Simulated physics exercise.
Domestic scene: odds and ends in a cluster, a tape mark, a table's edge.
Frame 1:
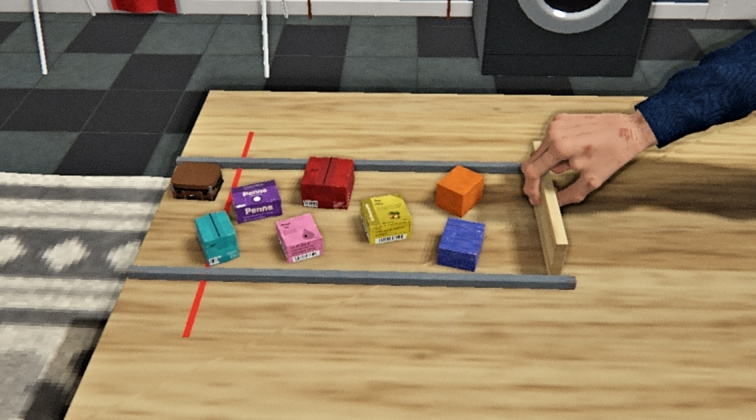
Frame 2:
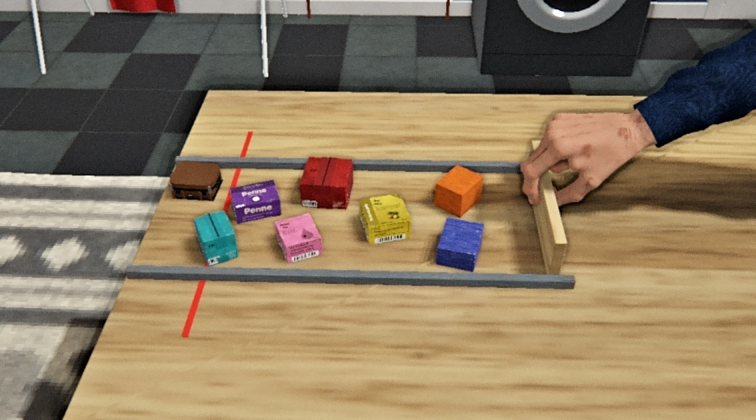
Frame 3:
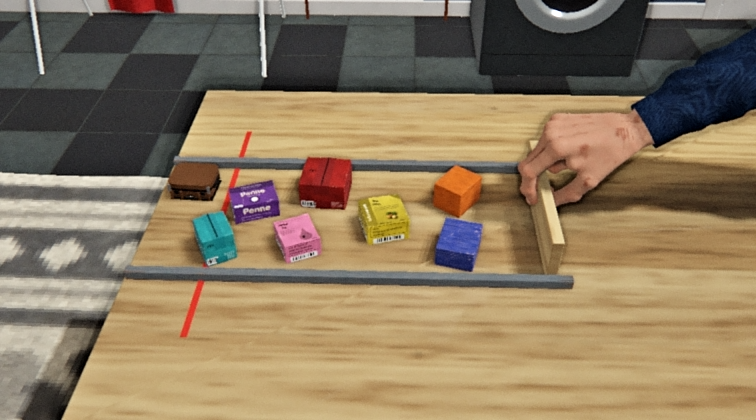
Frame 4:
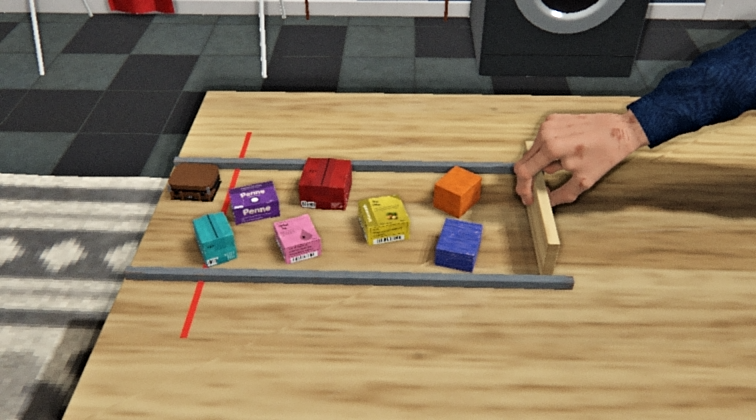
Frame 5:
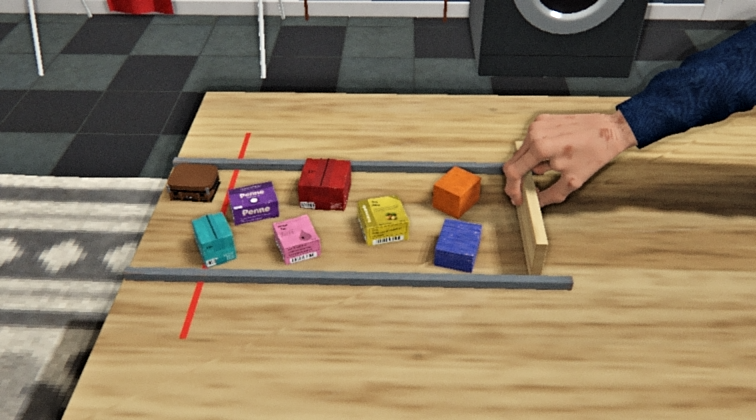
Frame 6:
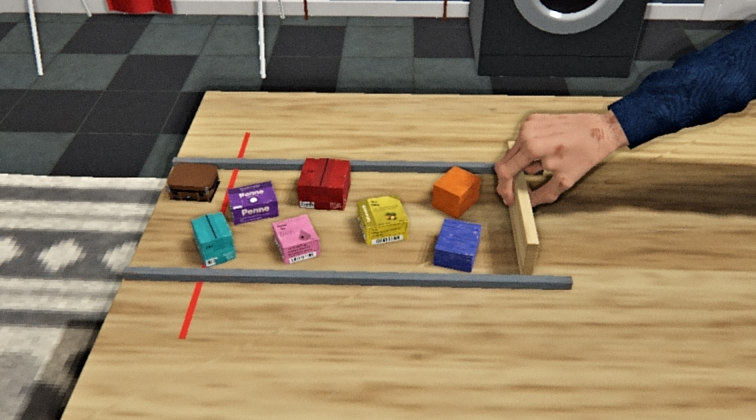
A hand slides a wooden board slightly left toward colored boxes sitting between two gray rails.
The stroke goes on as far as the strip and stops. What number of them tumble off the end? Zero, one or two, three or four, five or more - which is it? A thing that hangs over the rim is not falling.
Missing: Three up to four.
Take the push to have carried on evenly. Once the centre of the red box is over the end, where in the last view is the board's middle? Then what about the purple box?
Roughly (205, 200); for the second one, roughly (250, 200).
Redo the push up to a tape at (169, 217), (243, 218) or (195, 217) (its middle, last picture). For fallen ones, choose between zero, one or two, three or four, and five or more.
So in that order I'd say five or over; 1 or 2; five or more.
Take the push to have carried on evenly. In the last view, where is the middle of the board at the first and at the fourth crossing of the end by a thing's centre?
I'd put the first at about (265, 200) and the next at about (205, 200).
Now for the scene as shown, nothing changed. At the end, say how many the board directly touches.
It ends up touching 2.
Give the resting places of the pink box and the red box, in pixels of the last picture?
Approximately (148, 248) for one, approximately (175, 177) for the other.
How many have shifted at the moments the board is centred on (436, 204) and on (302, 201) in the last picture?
First 3, then 8.
Soon after, none off yet; brown case at rest near (194, 183); turquoise box at rest near (214, 239); purple box at rest near (253, 202).
After that, none off yet; brown case displaced a little near (183, 180); turquoise box moving near (207, 239); purple box displaced about its own width near (216, 200).
In the end, the number that fall off is three or four; gone, purple box, turquoise box and brown case.
